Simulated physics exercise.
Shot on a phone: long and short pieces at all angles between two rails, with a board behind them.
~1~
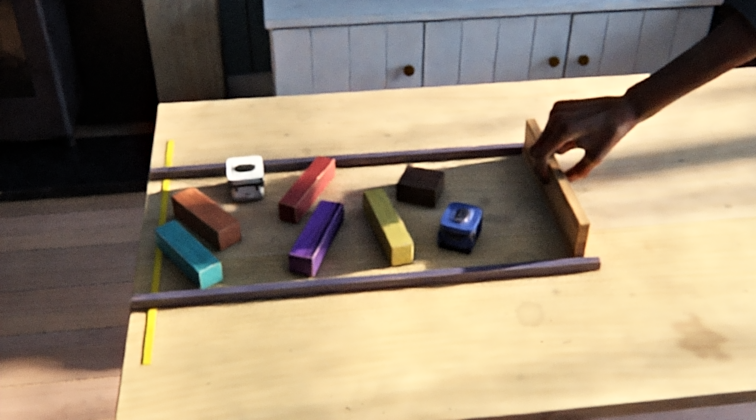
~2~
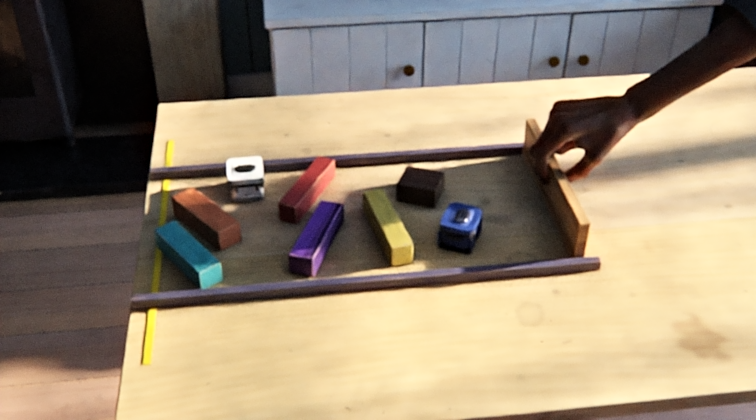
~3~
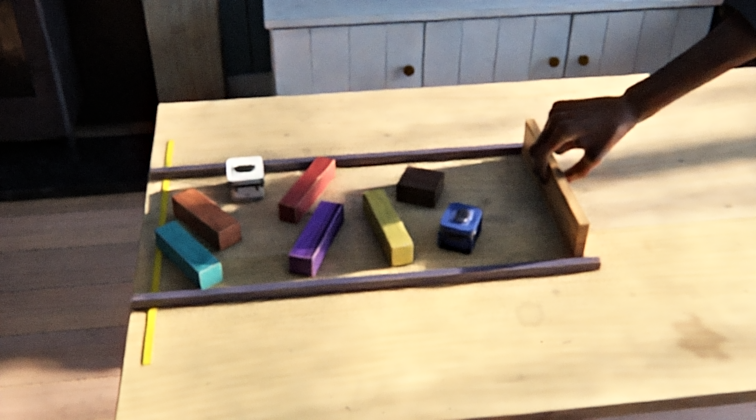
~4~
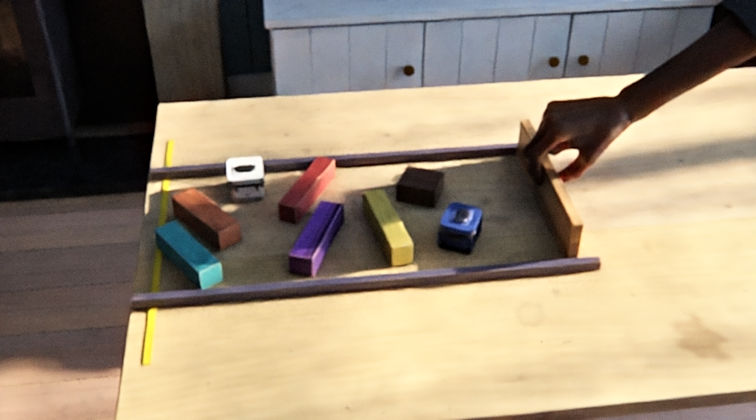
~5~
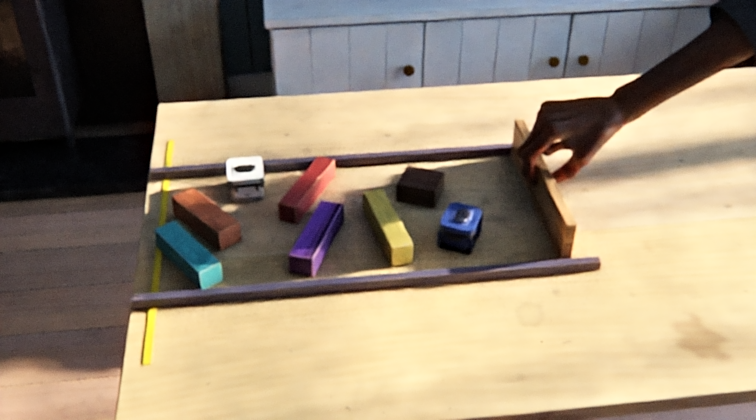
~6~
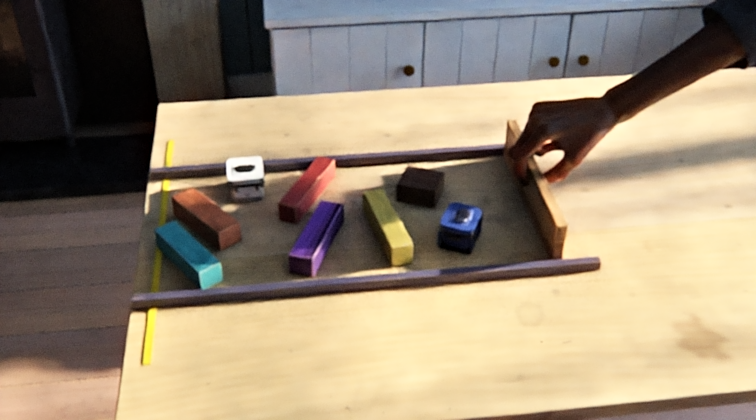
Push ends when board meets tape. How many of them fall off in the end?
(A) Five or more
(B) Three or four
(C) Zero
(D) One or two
Five or more (A).
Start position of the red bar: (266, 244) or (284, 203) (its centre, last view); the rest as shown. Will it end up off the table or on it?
Trial 1: Over the edge; trial 2: Over the edge.
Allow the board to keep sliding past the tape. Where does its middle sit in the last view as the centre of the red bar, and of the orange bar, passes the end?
Around (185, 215) first and around (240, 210) second.
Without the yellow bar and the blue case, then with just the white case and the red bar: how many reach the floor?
Result, first then second: 4, 4.
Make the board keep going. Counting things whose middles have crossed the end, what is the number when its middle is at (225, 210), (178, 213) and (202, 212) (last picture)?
First 2, next 6, last 4.
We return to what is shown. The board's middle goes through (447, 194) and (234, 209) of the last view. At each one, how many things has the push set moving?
By the first moment it's 2, by the second it's 8.
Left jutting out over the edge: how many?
My count gives 2.
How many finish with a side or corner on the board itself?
Total: 2.
A little later, none off yet; turquoise bar at rest near (188, 255); orange bar at rest near (206, 218); white case at rest near (246, 179).
When it is over, the number that fall off is five or more; down, yellow bar, purple stick, red bar, white case, orange bar and turquoise bar.
